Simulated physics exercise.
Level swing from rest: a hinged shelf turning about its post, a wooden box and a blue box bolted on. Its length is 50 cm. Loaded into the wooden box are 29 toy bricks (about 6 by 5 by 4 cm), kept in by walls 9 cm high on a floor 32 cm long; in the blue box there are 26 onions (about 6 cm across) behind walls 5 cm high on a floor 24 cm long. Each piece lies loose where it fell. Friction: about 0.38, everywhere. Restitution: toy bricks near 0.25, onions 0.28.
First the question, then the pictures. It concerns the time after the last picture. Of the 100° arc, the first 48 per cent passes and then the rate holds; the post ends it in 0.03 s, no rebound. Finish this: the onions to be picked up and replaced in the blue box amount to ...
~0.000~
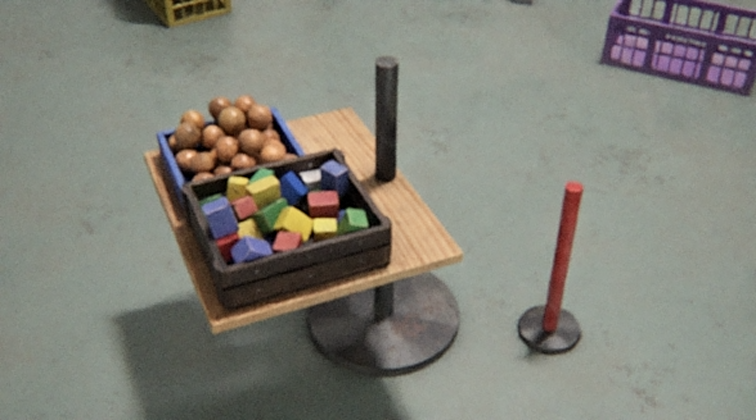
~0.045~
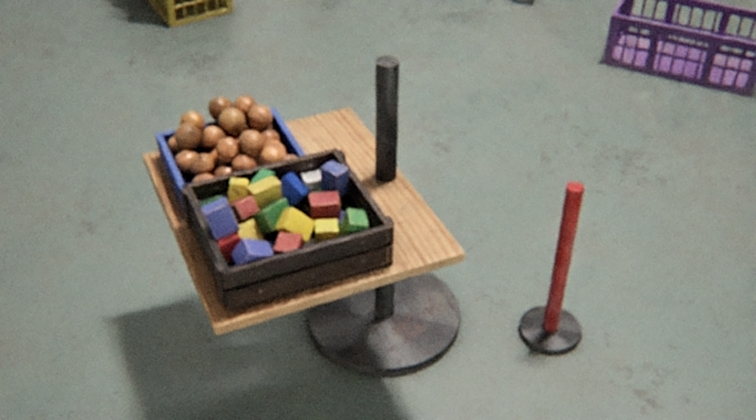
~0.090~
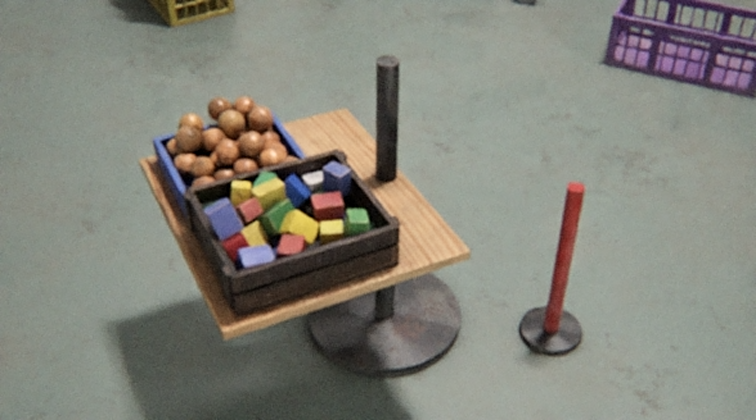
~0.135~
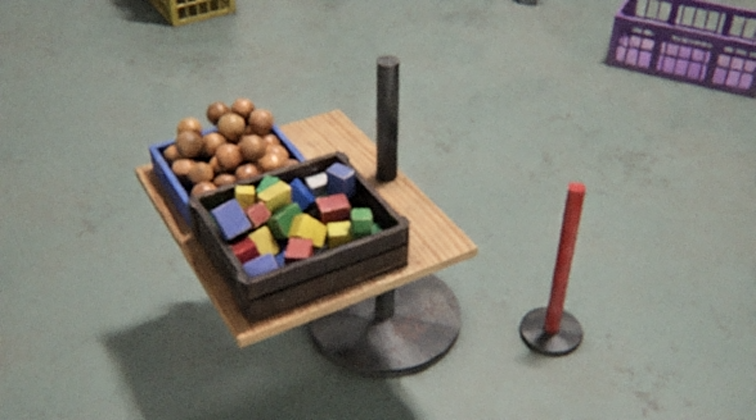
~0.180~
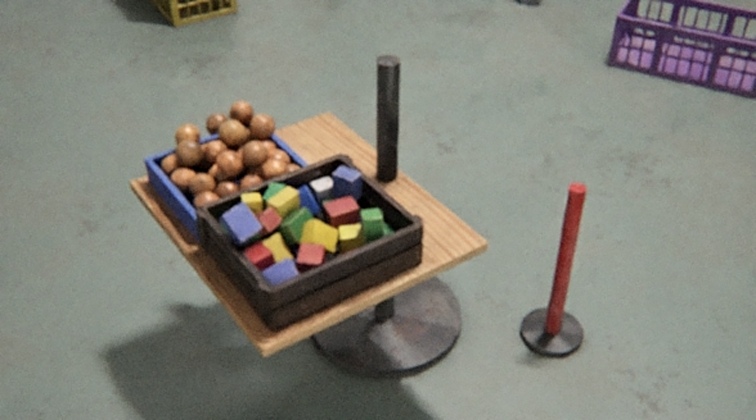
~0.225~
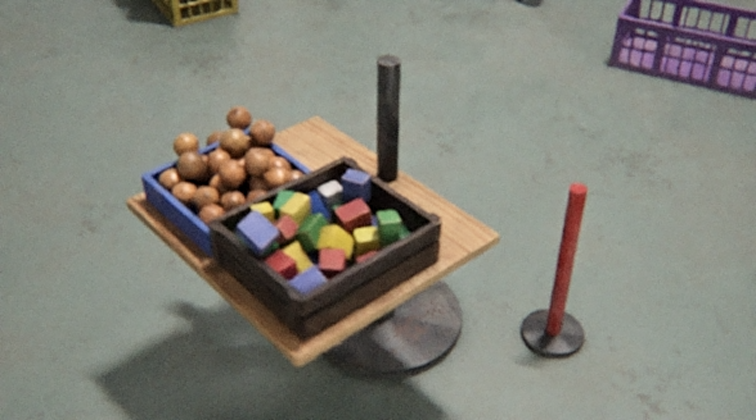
... more than one in six.
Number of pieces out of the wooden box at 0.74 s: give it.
Count for the wooden box: Roughly 2.
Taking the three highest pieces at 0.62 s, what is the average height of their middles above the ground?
About 60 cm up, on average.
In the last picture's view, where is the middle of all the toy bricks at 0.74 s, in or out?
In the last view they're centred near (526, 207).
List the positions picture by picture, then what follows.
In the first picture (places track the rim corner closest to us here, unless another is named; the camera moves round a little), blue box (by its farthest rim corner) (274, 110); wooden box (227, 268); 0° round; all still inside.
The second picture shows blue box (274, 111); wooden box (230, 270); 1° round.
The third picture shows blue box (271, 113); wooden box (238, 274); 3° round; 1 out, the lowest onion at (220, 110).
The fourth picture shows blue box (266, 117); wooden box (252, 280); 7° round; 1 out, the lowest onion at (219, 114).
The fifth picture shows blue box (260, 123); wooden box (275, 288); 12° round; 2 out, the lowest onion at (218, 126).
The sixth picture shows blue box (253, 131); wooden box (306, 296); 19° round; 2 out.
After 0.54 s, end of the swing.
After 0.62 s, the wooden box is down by 1 of 29 and the blue box is down by 6 of 26.
After 0.74 s, the wooden box is down by 2 of 29 and the blue box is down by 7 of 26.
After 0.96 s, the wooden box is down by 2 of 29 and the blue box is down by 9 of 26.
Outcome (at 1.39 s), the wooden box is down by 2 of 29 and the blue box is down by 9 of 26. Asked share, 9 of 26, 35 per cent.
